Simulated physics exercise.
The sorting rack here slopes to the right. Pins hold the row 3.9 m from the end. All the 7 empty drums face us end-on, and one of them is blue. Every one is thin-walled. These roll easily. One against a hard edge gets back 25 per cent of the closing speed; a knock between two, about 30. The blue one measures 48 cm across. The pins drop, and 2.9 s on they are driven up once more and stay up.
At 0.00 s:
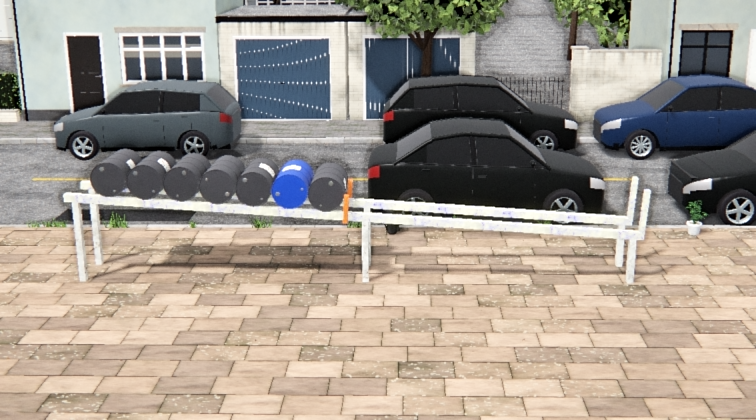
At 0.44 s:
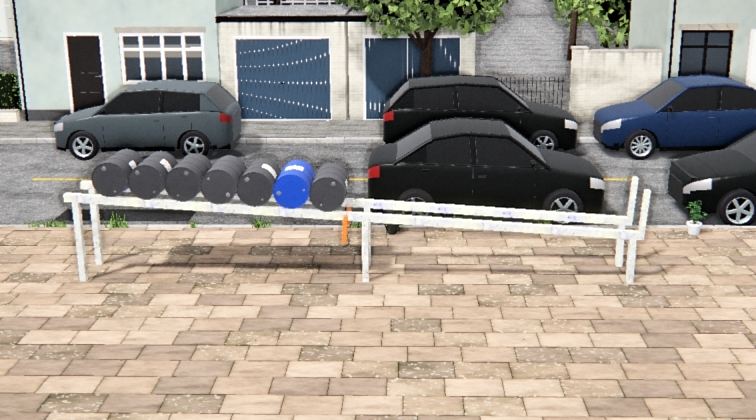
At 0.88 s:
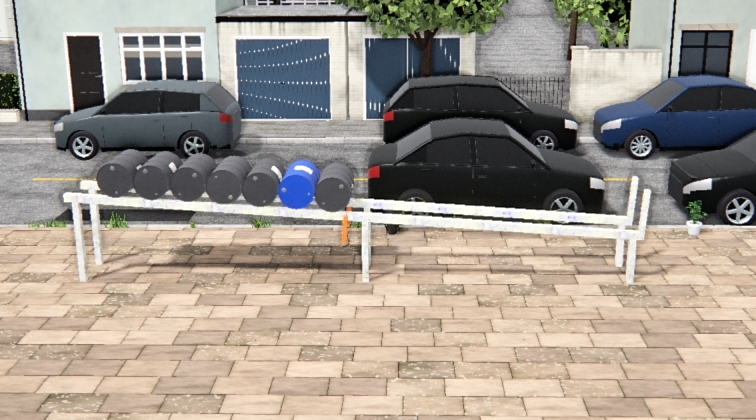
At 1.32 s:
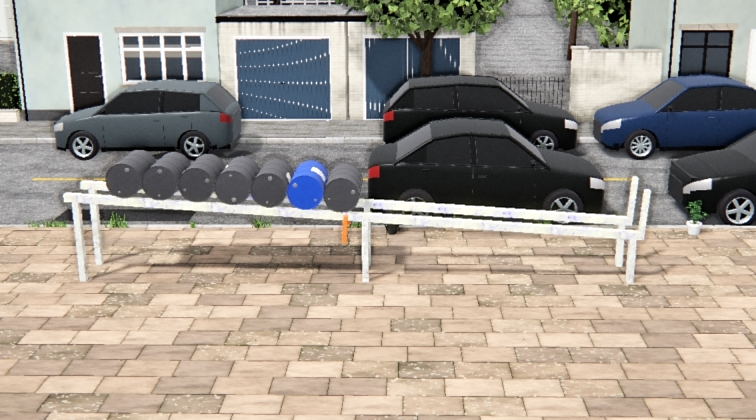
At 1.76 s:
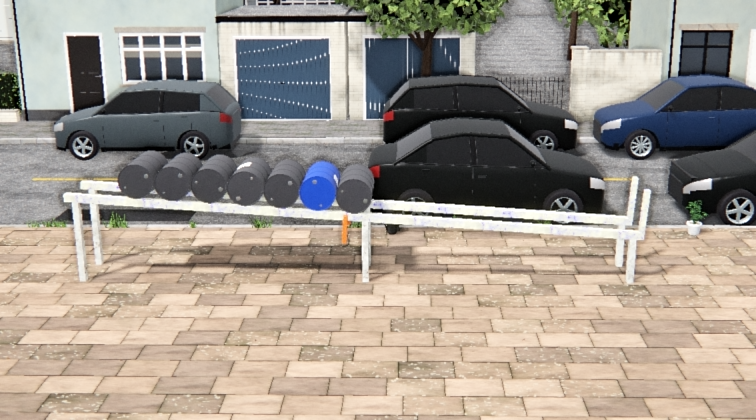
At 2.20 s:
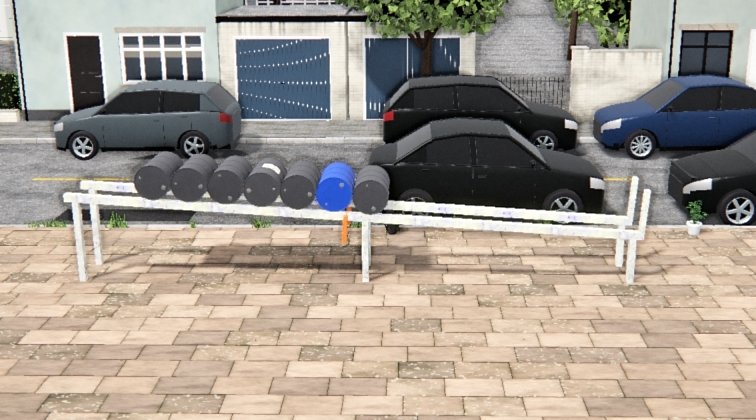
The clip shows a row of dark barrels and one blue barrel on a sloping white rack beside parked cars; an orange piece lowers, then the barrels roll together a short way to the right.
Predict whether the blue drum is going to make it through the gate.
Watching it, blue slips past.
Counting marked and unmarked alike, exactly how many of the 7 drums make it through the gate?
The count is 3.
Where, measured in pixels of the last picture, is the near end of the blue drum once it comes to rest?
I'd say somewhere close to (587, 212).
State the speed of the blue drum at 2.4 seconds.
Speed: Approx. 0.6 m/s.
After 2.4 s, blue is on the rails, 5 cm above the pins, rolling right; 1 below the pins.
After 2.5 s, blue is on the rails, 5 cm below the pins, rolling right; 2 below the pins.
After 2.6 s, blue is on the rails, 5 cm below the pins, rolling right; 2 below the pins.
After 2.7 s, blue is on the rails, 15 cm below the pins, rolling right; 2 below the pins.
At rest (6.5 s), blue is on the rails, 315 cm below the pins; 3 below the pins.
